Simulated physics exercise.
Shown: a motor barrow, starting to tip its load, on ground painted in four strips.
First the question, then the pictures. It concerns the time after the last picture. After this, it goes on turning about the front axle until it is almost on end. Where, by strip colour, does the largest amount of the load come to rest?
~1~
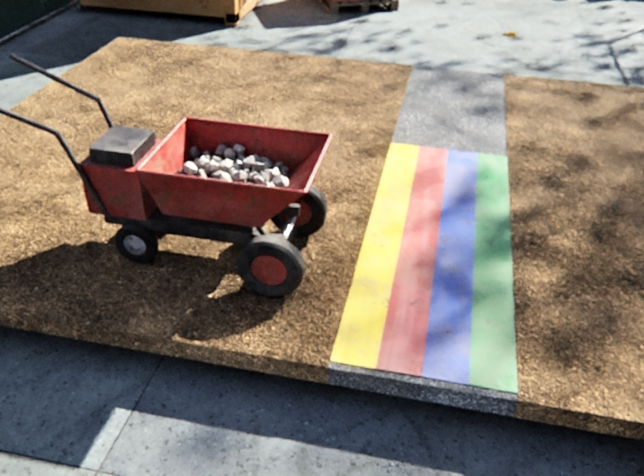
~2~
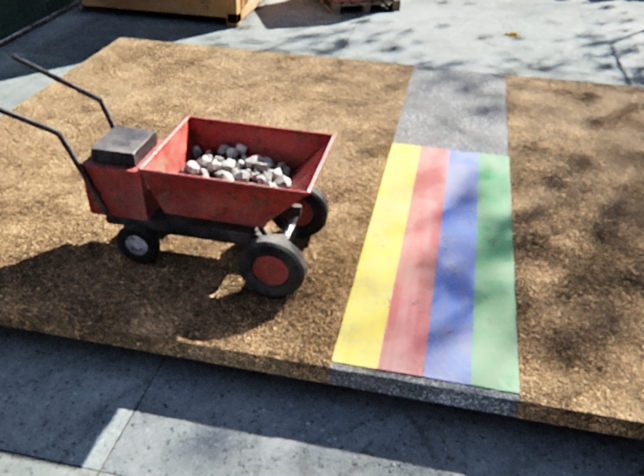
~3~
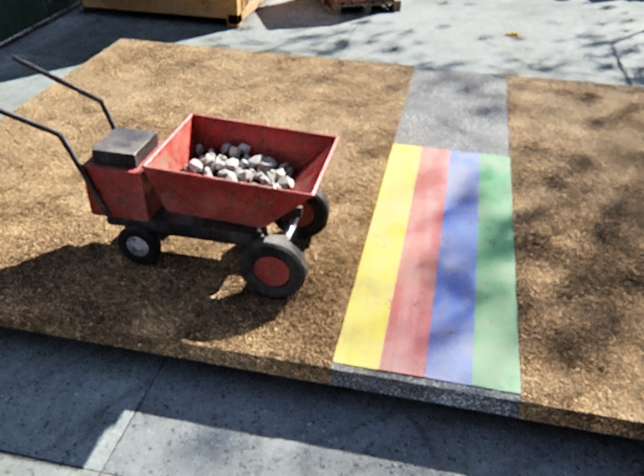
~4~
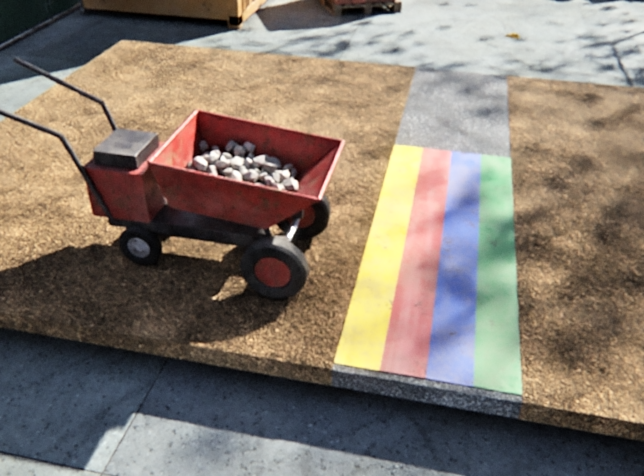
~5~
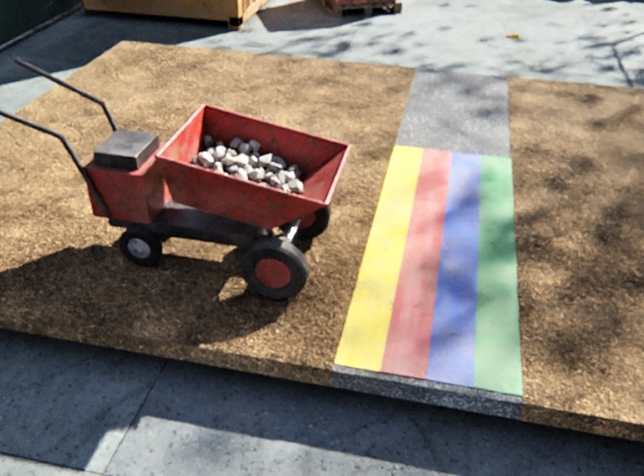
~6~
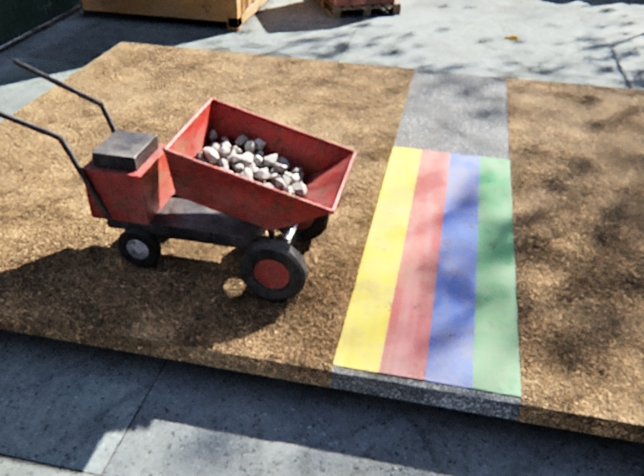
On the red strip.
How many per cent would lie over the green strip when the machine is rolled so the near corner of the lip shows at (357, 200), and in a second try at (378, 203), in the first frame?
I'd put it at around 20 percent the first time and 30 percent the second.
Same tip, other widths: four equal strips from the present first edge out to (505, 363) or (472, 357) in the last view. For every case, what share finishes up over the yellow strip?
First 10 in a hundred, then 0 in a hundred.
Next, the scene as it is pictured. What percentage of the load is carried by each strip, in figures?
Yellow 15 %, red 45 %, blue 15 %, green 5 %.
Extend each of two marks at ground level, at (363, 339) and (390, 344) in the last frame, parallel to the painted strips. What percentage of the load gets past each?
Result, first then second: 80 %, 60 %.
Soon, skip tipped steeply; all in the skip.
A while on, skip tipped right over; most in the skip; a small part over the yellow strip; a small part over the red strip.
Towards the end, skip tipped right over; about a quarter in the skip; a small part over the yellow strip; about half over the red strip; a small part over the blue strip; a small part over the green strip; a stray few off the paint.
Finally, skip tipped right over; about a quarter in the skip; a small part over the yellow strip; about half over the red strip; a small part over the blue strip; a small part over the green strip; a stray few off the paint.
